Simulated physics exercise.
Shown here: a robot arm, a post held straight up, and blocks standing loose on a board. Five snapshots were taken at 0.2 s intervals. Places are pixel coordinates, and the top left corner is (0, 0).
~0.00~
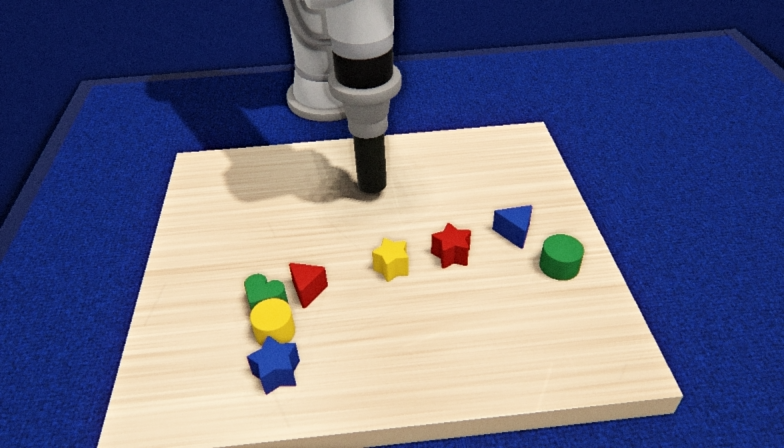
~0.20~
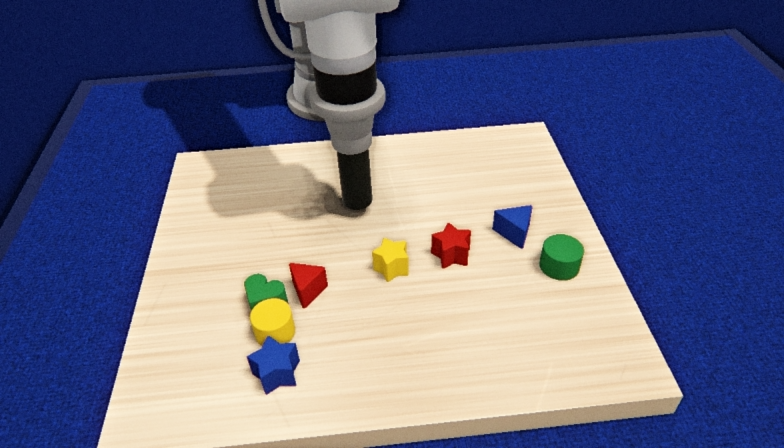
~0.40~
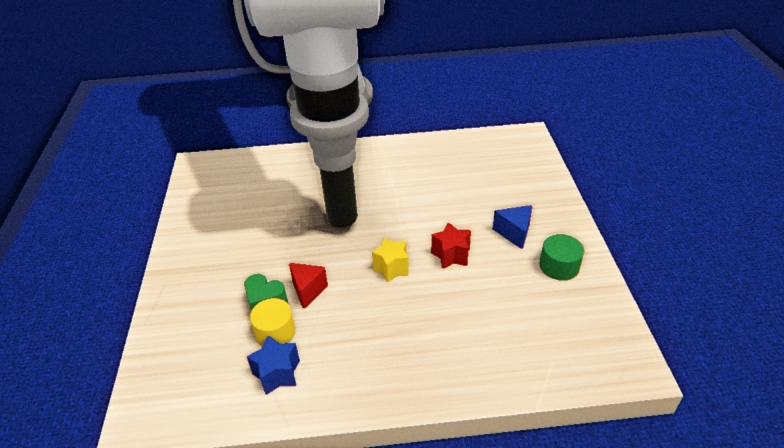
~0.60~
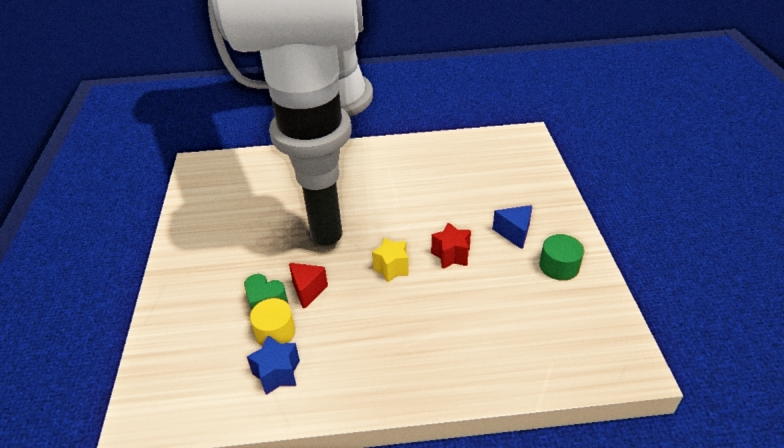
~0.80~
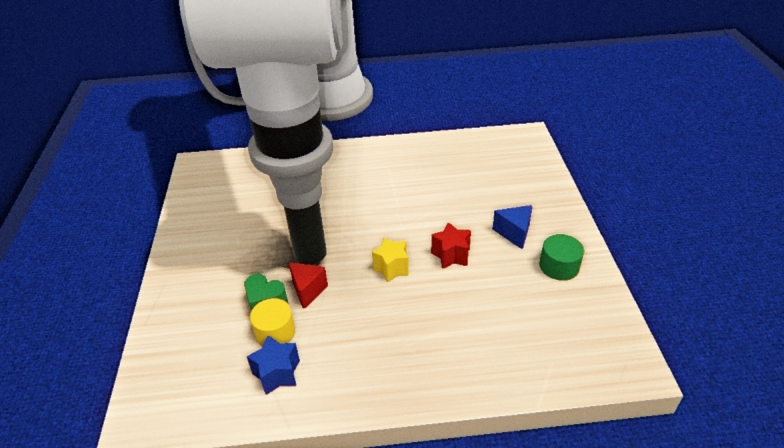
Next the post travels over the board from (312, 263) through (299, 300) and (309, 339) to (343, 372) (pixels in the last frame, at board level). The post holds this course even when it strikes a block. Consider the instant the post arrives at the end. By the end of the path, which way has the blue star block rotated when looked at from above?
Counterclockwise from above.
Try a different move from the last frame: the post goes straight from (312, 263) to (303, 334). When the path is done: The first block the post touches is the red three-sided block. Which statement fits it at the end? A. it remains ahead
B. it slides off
Option A.
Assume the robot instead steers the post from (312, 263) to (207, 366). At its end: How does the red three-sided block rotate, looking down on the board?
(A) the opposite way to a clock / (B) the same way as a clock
My answer is option A.
What follows on the original path. One third of the way, post (297, 290); green heart (258, 290), turned 20° clockwise; yellow circle (268, 318); red three-sided block (303, 305), turned 20° anticlockwise.
Two thirds of the way, post (307, 330); green heart (256, 291), turned 30° clockwise; yellow circle (262, 328); blue star block (269, 362), turned 25° anticlockwise; red three-sided block (311, 348), turned 20° anticlockwise.
At the end, post (341, 363); green heart (256, 291), turned 30° clockwise; yellow circle (262, 328); blue star block (269, 362), turned 25° anticlockwise; red three-sided block (330, 384).
